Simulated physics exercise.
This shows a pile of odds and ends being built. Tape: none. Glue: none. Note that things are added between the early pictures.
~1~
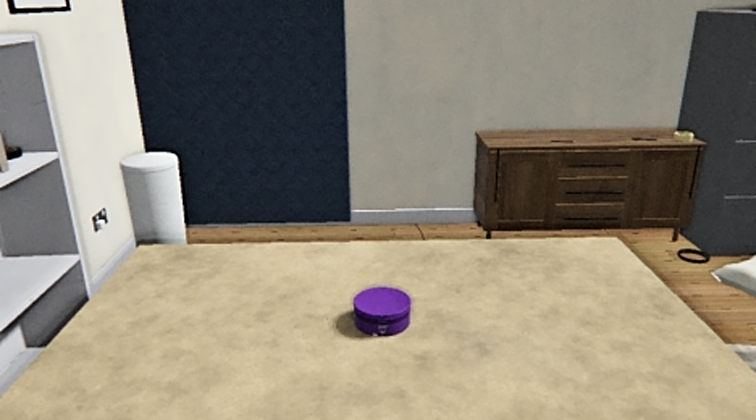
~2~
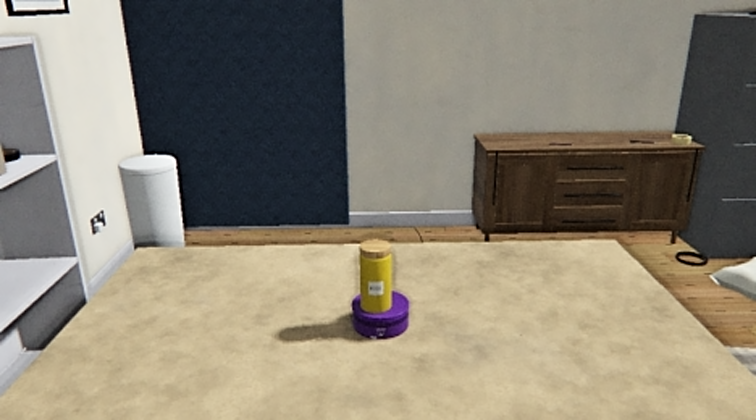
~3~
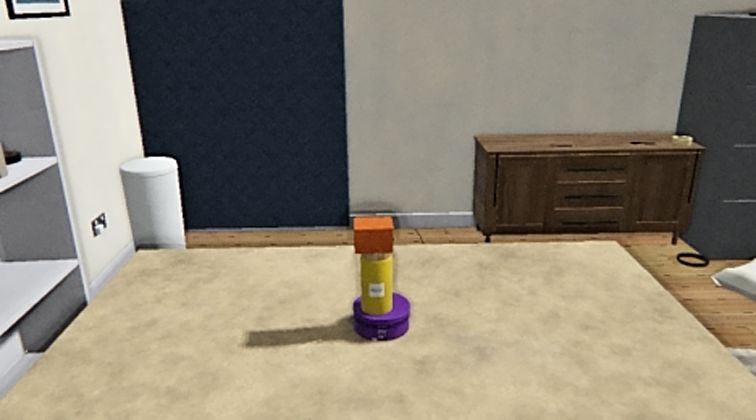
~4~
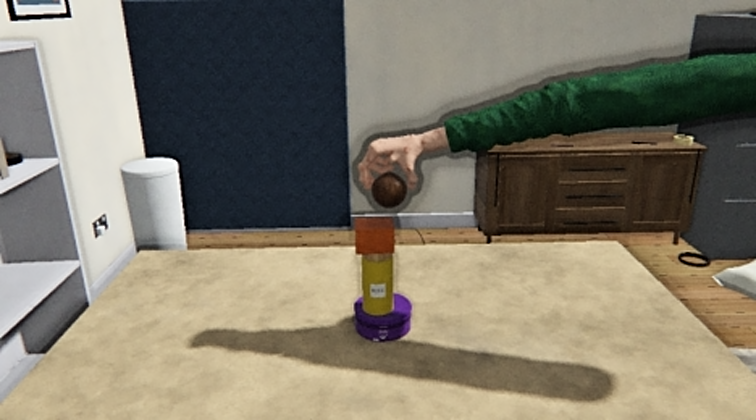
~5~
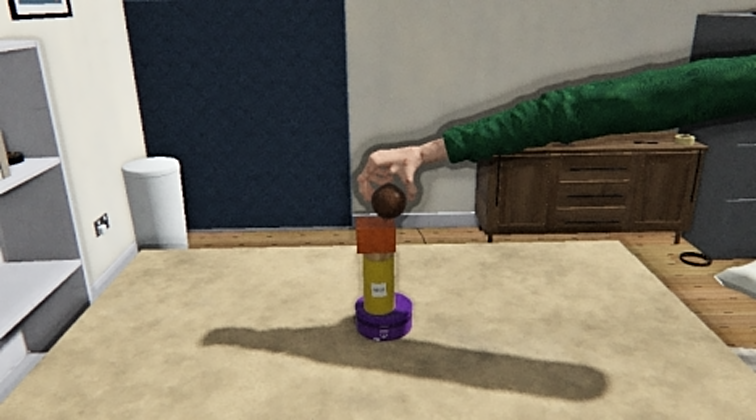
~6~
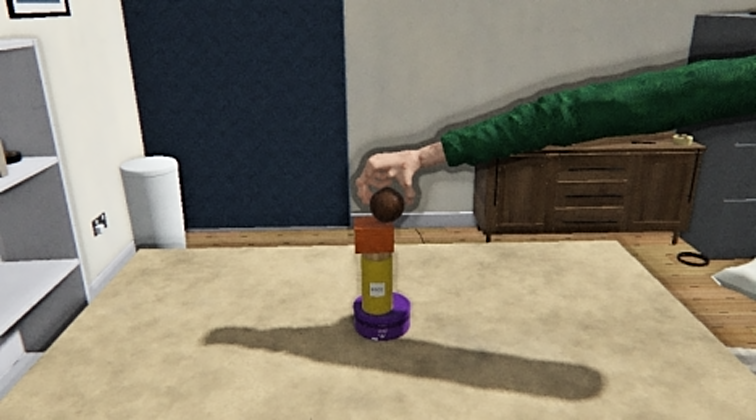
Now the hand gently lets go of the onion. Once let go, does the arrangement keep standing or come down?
Most likely the pile survives.
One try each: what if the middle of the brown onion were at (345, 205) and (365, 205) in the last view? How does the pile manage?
Result 1: Pile falls; result 2: Pile stable.
Then, 0.10 s after the last picture, things are still on the move.
Then, 0.50 s after the last picture, nothing has stirred.
Then, 0.90 s after the last picture, brown onion resting near (387, 206).
At rest, all 4 in place. Seen from the same camera at the end, brown onion near (387, 206). The pile stays up.
